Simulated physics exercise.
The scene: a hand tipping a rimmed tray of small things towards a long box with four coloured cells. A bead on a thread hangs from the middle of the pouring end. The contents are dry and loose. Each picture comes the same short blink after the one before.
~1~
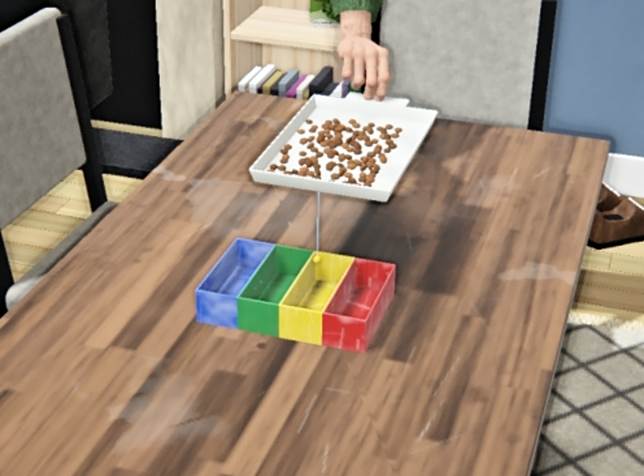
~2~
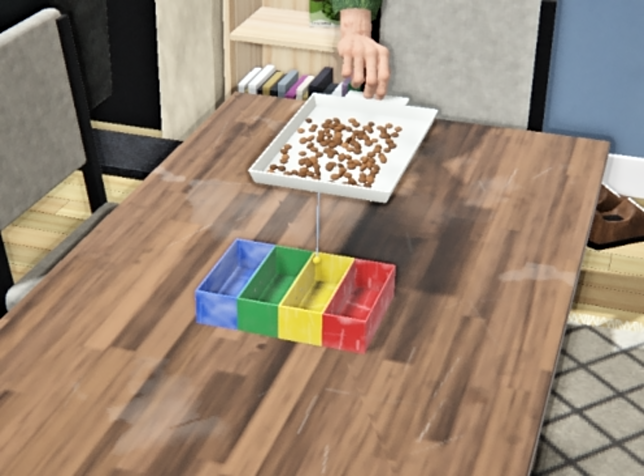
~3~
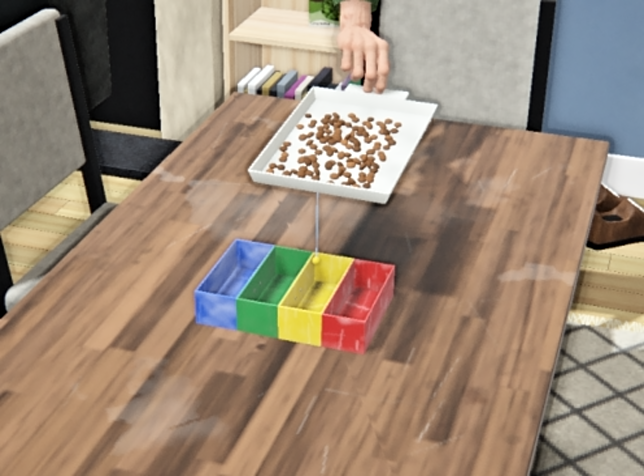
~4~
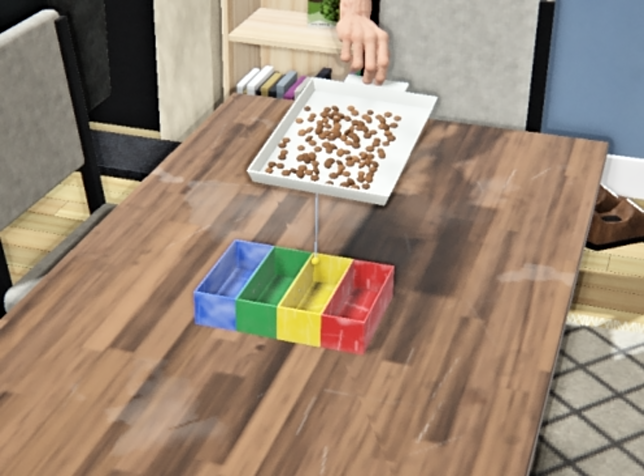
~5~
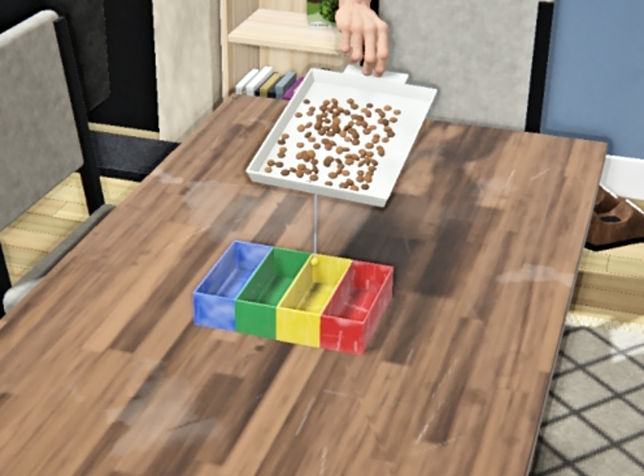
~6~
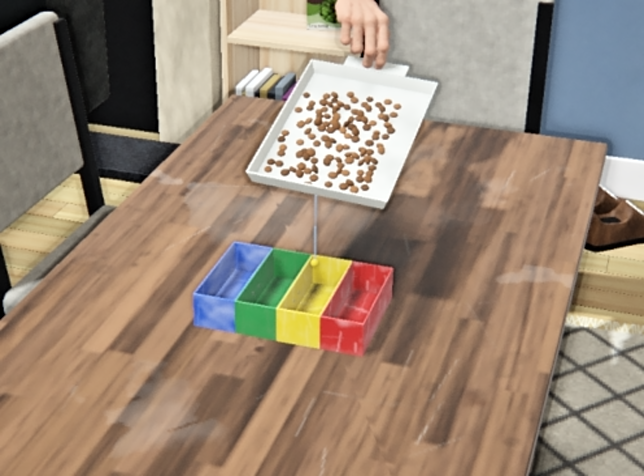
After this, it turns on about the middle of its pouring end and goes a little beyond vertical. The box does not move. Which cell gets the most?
Fullest: The red cell.
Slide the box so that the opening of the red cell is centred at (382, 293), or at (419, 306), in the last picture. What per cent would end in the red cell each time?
In turn 40 and 0 in a hundred.
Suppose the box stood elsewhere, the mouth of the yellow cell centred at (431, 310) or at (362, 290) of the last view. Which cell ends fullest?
In turn: The blue cell; that yellow cell.
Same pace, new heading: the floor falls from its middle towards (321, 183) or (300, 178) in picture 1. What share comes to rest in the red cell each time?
The first gives 20 %, the second 0 %.
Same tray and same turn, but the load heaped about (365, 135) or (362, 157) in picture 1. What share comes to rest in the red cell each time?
About 60 and 60 per cent.
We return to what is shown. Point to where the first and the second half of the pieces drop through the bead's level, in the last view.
First near (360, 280), later near (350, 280).
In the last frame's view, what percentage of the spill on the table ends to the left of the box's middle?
It comes to 0 per cent or so.
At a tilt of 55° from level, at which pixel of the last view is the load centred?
Near (345, 180).
Shortly afterwards, tray tipped steeply; the whole lot on the tray.
Next, tray tipped right over; near half on the tray; near a quarter in the red cell; a little in the yellow cell; only a few in the green cell; near a third falling or outside the box.
Some moments later, tray tipped past a quarter turn; near half in the red cell; near a quarter in the yellow cell; a little in the green cell; near a quarter falling or outside the box.
In the end, tray tipped past a quarter turn; near half in the red cell; near a quarter in the yellow cell; a little in the green cell; none at all in the blue cell; near a quarter outside the box.
